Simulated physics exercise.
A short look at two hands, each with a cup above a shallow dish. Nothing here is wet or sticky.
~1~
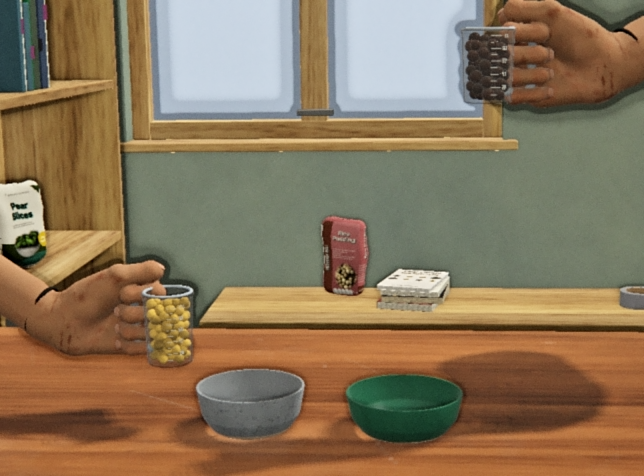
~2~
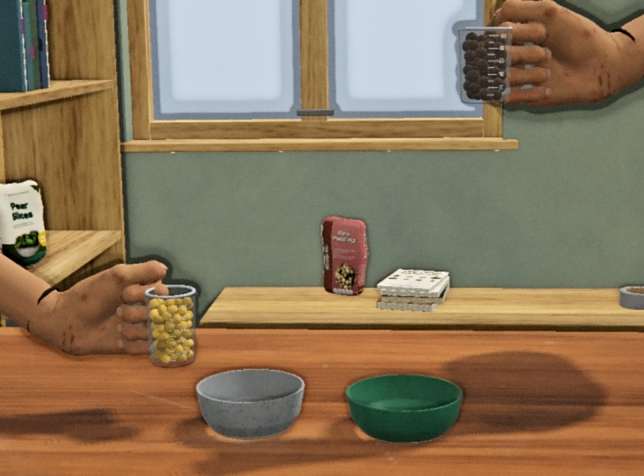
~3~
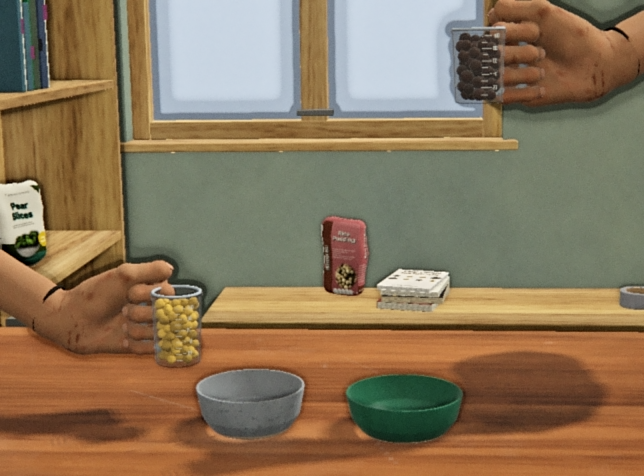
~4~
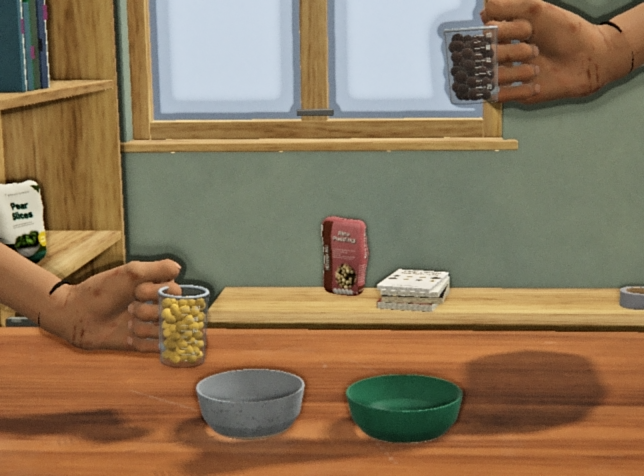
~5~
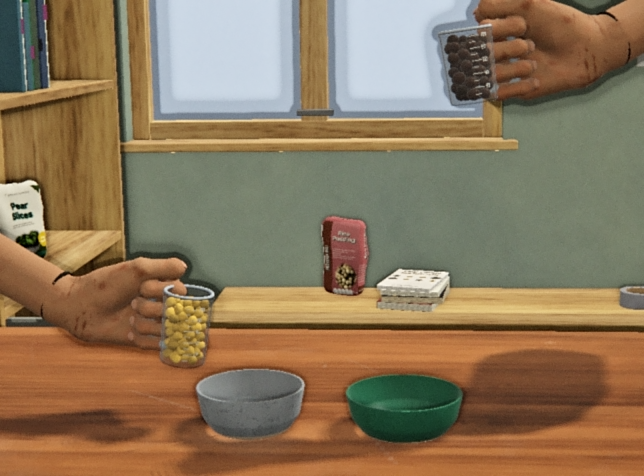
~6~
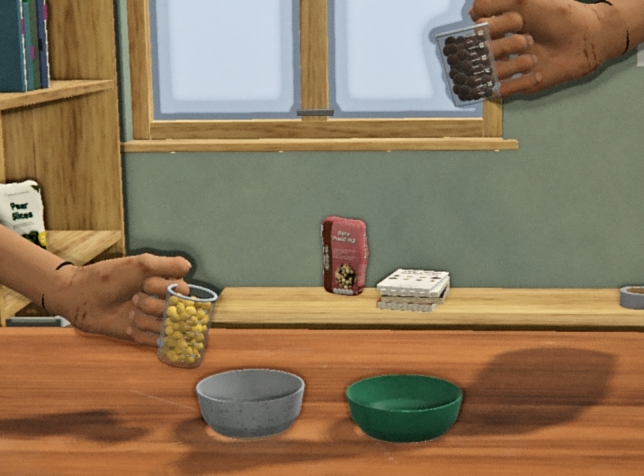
Two hands moving cups of yellow balls and dark balls slightly inward above gray and green bowls, then tilting them slightly.
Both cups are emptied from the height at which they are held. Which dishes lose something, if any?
The left dish holds every piece; the right one ends with pieces scattered round it.
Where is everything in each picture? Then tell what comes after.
Left dish near (242, 407), empty; left cup near (169, 327), holding puffed corn balls, just above its dish; right dish near (403, 416), empty; right cup near (488, 65), holding chocolate balls, high above its dish, in the first frame.
Left cup near (172, 327), upright; right cup near (485, 65), upright, in the second frame.
Left cup near (177, 327), upright; right cup near (479, 65), upright, in the third frame.
Left cup near (183, 327), tipped 3°; right cup near (472, 66), tipped 3°, in the fourth frame.
Left cup near (186, 327), tipped 8°; right cup near (470, 66), tipped 8°, in the fifth frame.
Left dish near (242, 407); left cup near (186, 327), tipped 13°; right dish near (403, 416); right cup near (470, 66), tipped 13°, in the sixth frame.
Then, 0.65 s on from there, left, the whole lot still in the cup; right, the whole lot still in the cup.
Then, 1.23 s on from there, left, all but a few still in the cup, a little in the air; right, near two thirds still in the cup, near a quarter in the air.
Then, 1.72 s on from there, left, the whole lot in the dish; right, near two thirds in the dish, near a quarter outside the dish, near a quarter in the air.
In the end, left, the whole lot in the dish, none at all outside the dish; right, near half in the dish, near half outside the dish.
